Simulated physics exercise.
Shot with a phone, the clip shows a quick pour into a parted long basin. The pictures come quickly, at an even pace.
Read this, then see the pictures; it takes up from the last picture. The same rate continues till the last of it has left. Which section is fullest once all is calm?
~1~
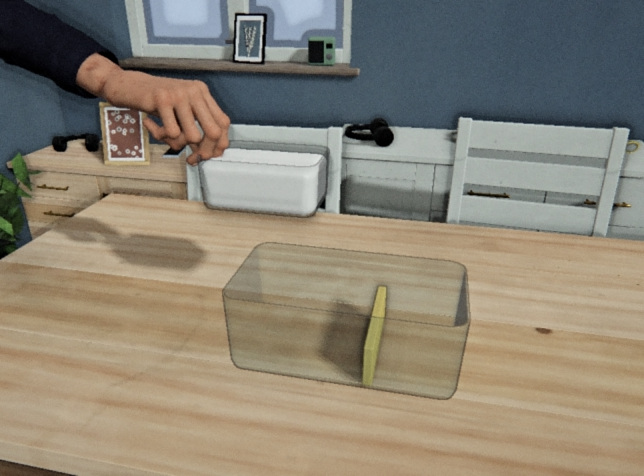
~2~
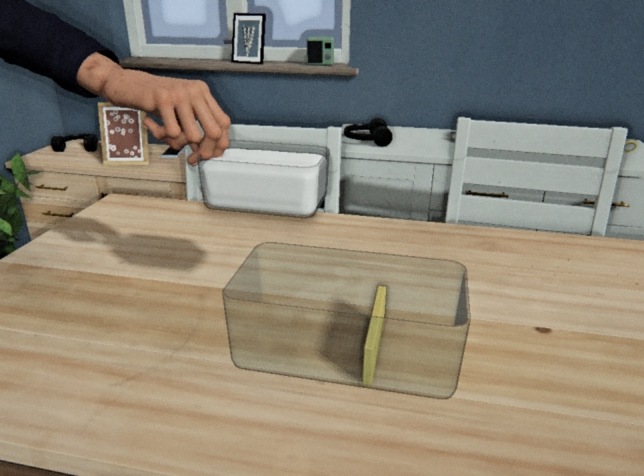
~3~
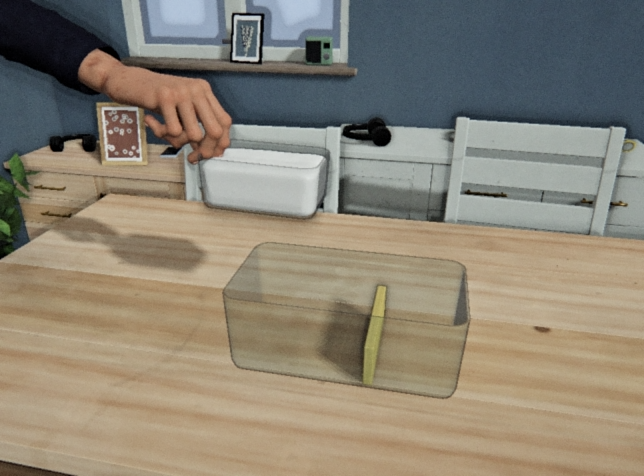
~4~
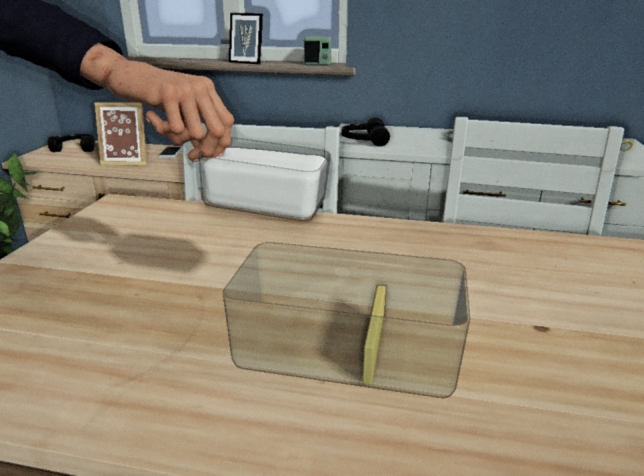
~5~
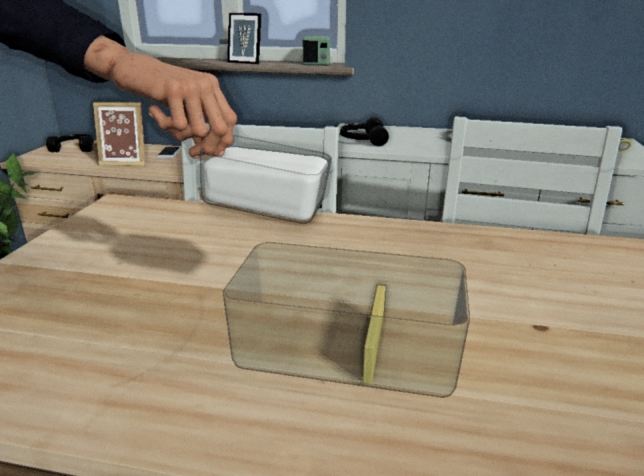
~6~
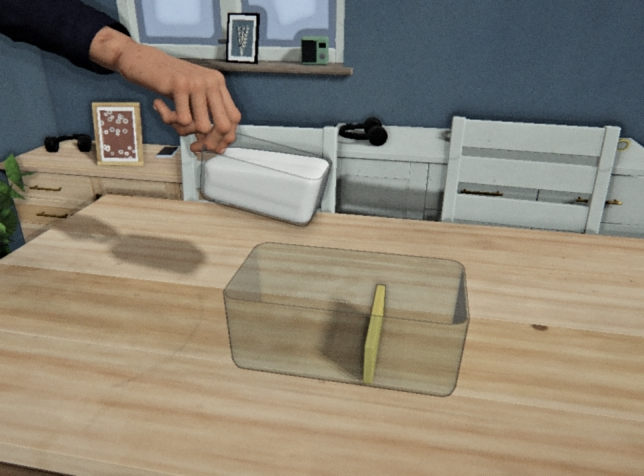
I expect the left chamber to win.
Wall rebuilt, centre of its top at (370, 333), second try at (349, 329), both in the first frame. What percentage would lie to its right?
In order, some 50 and 70 in a hundred.
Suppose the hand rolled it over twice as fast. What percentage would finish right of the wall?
Close to 5 per cent.
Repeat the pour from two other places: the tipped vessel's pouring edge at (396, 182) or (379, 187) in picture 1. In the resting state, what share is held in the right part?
The first start gives some 85 %, the second some 80 %.
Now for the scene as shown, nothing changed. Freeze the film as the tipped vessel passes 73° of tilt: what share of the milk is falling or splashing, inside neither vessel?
Around 40 in a hundred, more or less.
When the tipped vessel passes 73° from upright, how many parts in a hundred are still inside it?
Remaining fraction: Approx. 35 %.
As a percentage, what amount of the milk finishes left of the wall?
It works out to around 60 percent.
A moment on, the tilt is 73° and 34 per cent is still to pour, 10 is left of the wall and 14 right of it.
Next, the tilt is 107° and 5 per cent is still to pour, 54 is left of the wall and 37 right of it.
Then the tilt is 110° and 0 per cent is still to pour, 61 is left of the wall and 37 right of it.
Later the tilt is 110° and 0 per cent is still to pour, 61 is left of the wall and 37 right of it.
In the end 61 per cent lies left of the wall, 37 right of it and 2 outside.
